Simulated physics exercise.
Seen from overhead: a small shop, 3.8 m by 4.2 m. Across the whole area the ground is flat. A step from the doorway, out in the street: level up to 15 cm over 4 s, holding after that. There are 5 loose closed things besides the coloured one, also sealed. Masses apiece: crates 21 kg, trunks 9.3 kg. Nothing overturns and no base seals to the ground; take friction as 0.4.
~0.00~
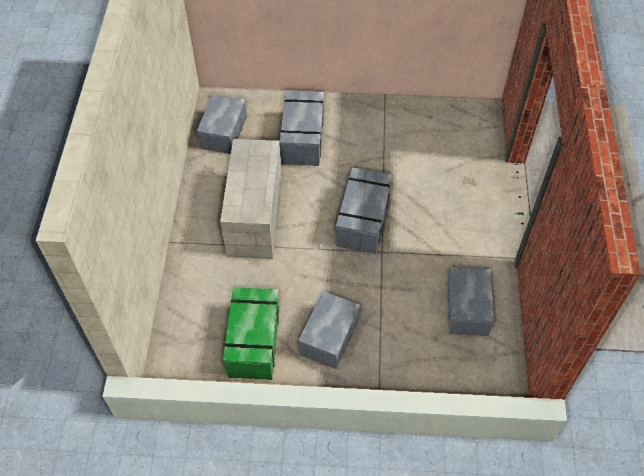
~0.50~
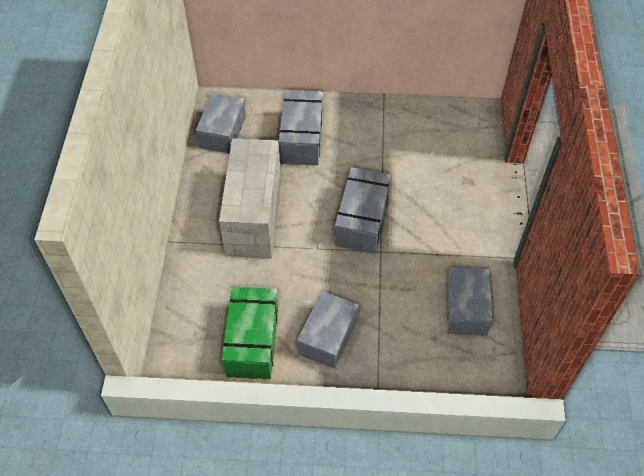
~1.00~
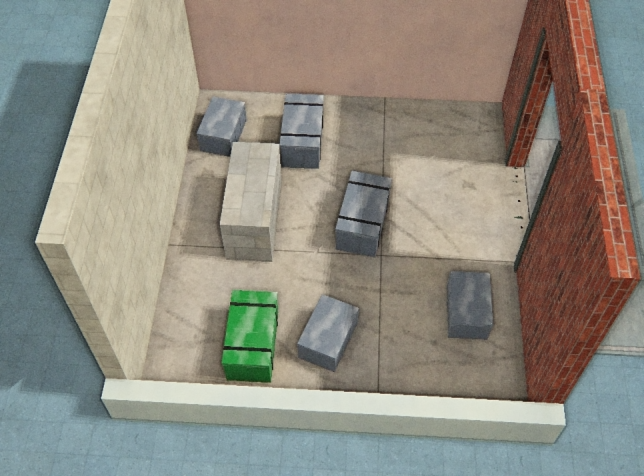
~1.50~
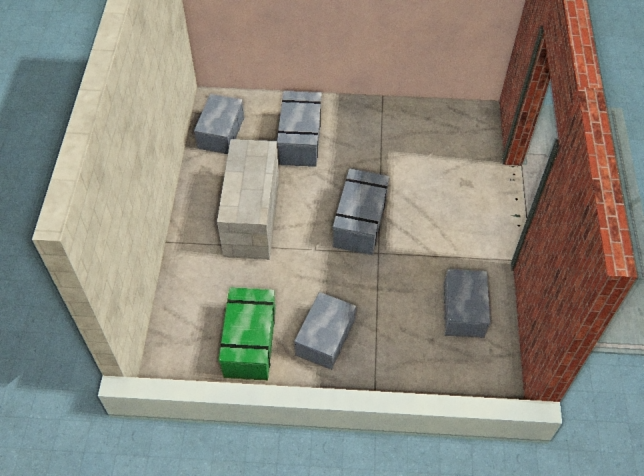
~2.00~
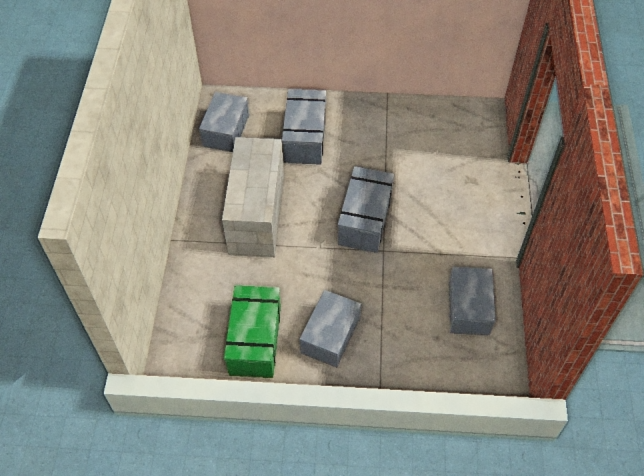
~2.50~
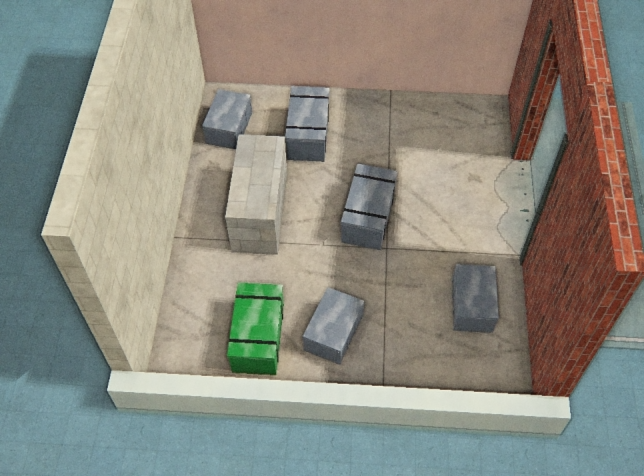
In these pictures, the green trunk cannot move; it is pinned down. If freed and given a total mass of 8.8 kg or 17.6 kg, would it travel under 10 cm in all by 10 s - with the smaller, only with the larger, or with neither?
It will take more than either choice to stop it.
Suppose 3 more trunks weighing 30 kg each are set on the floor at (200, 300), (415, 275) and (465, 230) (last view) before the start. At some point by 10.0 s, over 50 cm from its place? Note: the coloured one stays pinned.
Spot one stays inside, spot two stays inside, spot three crosses the limit.
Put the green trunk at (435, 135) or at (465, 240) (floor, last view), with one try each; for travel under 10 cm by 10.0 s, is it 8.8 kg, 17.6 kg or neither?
Result, try 1: Both fail; try 2: Both fail.
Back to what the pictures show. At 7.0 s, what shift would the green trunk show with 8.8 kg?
It would be some 10 cm from its spot.
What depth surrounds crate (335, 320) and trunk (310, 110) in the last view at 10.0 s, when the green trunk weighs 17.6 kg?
Roughly 5 and 9 cm.
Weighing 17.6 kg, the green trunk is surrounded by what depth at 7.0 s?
Around 3 cm.
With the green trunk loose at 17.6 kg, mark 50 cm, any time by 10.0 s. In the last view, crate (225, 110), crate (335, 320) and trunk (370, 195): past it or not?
Results in sequence: Threshold not reached; threshold not reached; threshold exceeded.
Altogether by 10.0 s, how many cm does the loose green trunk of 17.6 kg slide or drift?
I'd put it near 30 cm in all.
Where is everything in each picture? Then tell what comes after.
The first frame shows the green trunk at (251, 324) rests on the ground; water covers 0.0 m2; 0 of 6 have shifted.
The second frame shows the green trunk at (250, 323) rests on the ground; water covers 0.0 m2; 0 of 6 have shifted.
The third frame shows the green trunk at (250, 327), on the bottom; water covers 0.0 m2; 0 of 6 have shifted.
The fourth frame shows the green trunk at (247, 324) rests on the ground; water covers 0.0 m2; 0 of 6 have shifted.
The fifth frame shows the green trunk at (253, 322), on the bottom; water covers 0.0 m2; 0 of 6 have shifted.
The sixth frame shows the green trunk at (256, 319) rests on the ground; 0.2 m2 under water; 0 of 6 have shifted.
After 3.5 s the green trunk would be 0 cm from its start with 8.8 kg and 0 cm from its start with 17.6 kg; 0 cm of water round it then.
After 4.5 s the green trunk would be 0 cm from its start with 8.8 kg and 0 cm from its start with 17.6 kg; 0 cm of water round it then.
After 7.0 s the green trunk would be 10 cm from its start with 8.8 kg and 0 cm from its start with 17.6 kg; 3 cm of water round it then.
After 10.0 s the green trunk would be 65 cm from its start with 8.8 kg and 25 cm from its start with 17.6 kg; 5 cm of water round it then.
